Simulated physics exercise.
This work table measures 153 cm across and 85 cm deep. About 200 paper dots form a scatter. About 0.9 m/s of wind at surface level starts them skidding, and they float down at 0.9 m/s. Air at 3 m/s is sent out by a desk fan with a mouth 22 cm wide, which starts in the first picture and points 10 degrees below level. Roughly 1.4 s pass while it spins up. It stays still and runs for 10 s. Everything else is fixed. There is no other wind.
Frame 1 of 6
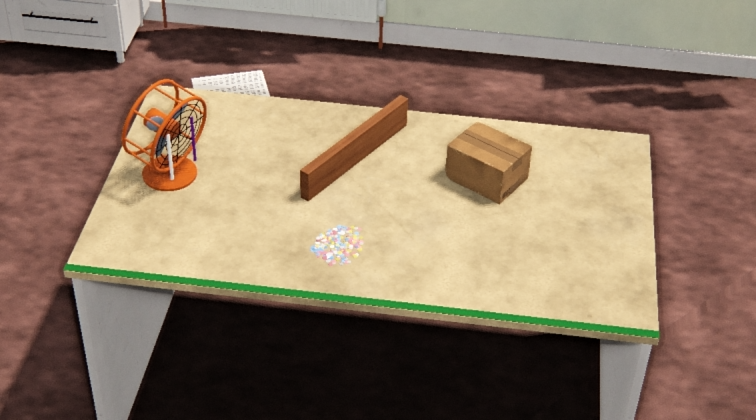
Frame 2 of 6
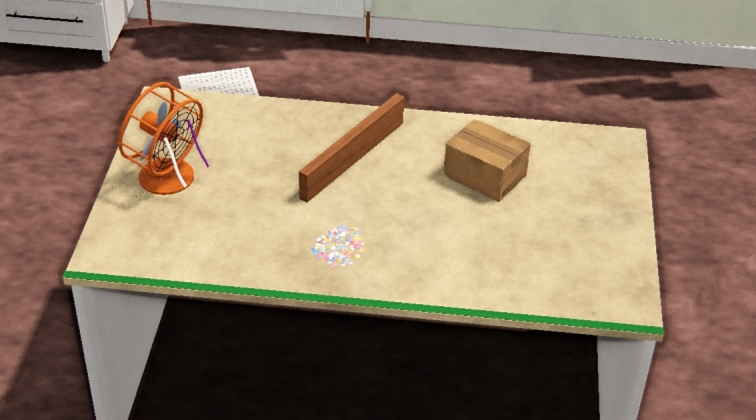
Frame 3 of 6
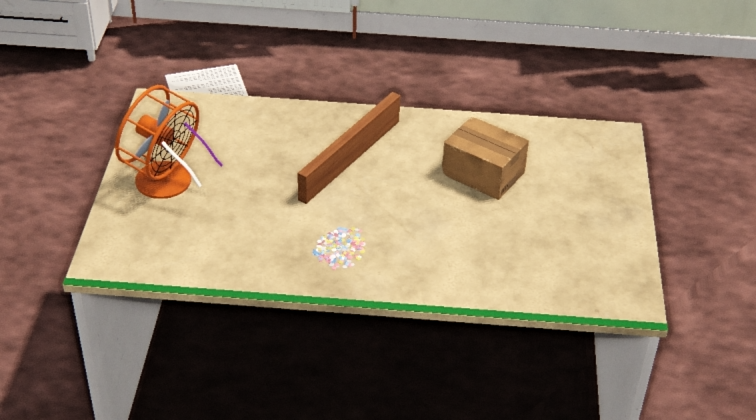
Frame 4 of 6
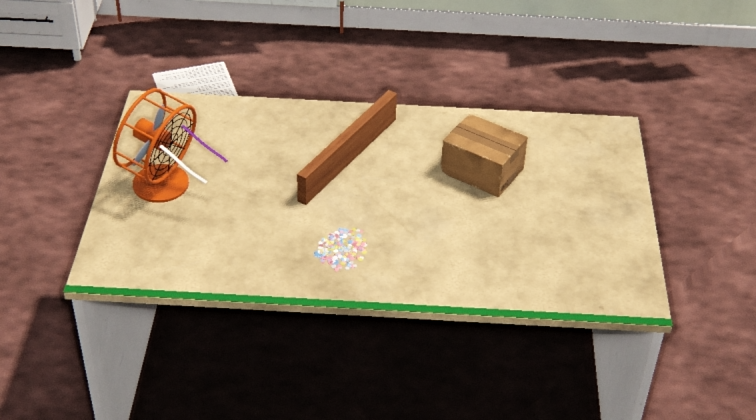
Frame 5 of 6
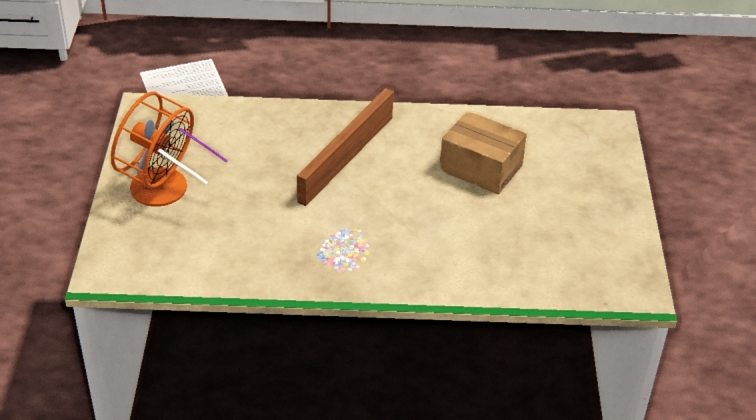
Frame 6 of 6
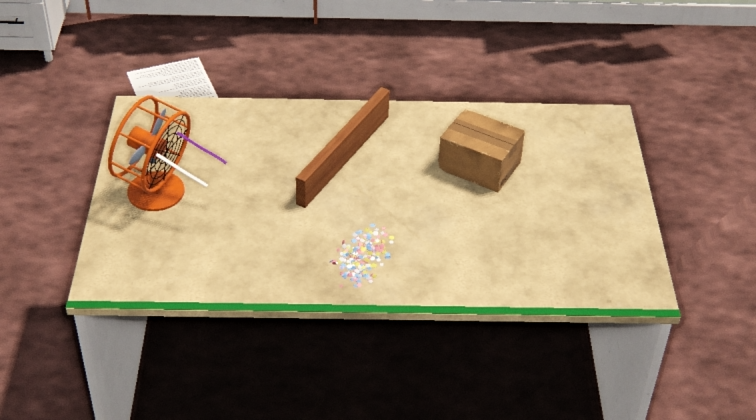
On a pale work table with a green front edge, an orange desk fan starts up at the left, its white and purple ribbons lifting and streaming out. A board, a box and a scatter of paper dots stay still until, finally, many dots shift slightly rightward and spread.
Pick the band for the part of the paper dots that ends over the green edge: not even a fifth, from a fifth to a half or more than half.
More than half.
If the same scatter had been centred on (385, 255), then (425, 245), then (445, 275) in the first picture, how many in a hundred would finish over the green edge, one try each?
Going through the three spots in order, you'd get 40 percent, 0 percent and 50 percent.
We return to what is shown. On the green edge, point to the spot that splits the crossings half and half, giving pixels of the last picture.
Around (472, 314).
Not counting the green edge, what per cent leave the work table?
My best guess is roughly 30 %.
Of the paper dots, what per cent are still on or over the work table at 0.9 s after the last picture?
Roughly 10 per cent.
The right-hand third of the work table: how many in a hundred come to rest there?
Some 5 per cent.
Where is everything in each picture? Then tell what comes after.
In the first frame, the middle of the paper dots is near (337, 246), none has stirred yet and the mouth of the desk fan is at (165, 126).
In the second frame, the middle of the paper dots is near (338, 246), none has stirred yet and the green edge is centred on (359, 306).
In the third frame, the middle of the paper dots is near (339, 247), none has stirred yet, the top of a board is at (351, 132) and the top of a box is at (487, 141).
In the fourth frame, the middle of the paper dots is near (341, 248) and none has stirred yet.
In the fifth frame, the middle of the paper dots is near (342, 247) and none has stirred yet.
In the sixth frame, the middle of the paper dots is near (362, 257), the farthest in sight from the desk fan is at (388, 257) and about 75 % have left their places.
Then, 0.9 s after the last picture, 36 % are on the move or not yet settled, 64 % are over the green edge; the middle of those still in play is near (651, 230).
Then, 2.1 s after the last picture, 8 % are on the move or not yet settled, 64 % are over the green edge.
Then, 4.4 s after the last picture, 8 % are on the move or not yet settled, 64 % are over the green edge.
Then, 8.9 s after the last picture, at the end, 64 % are over the green edge.
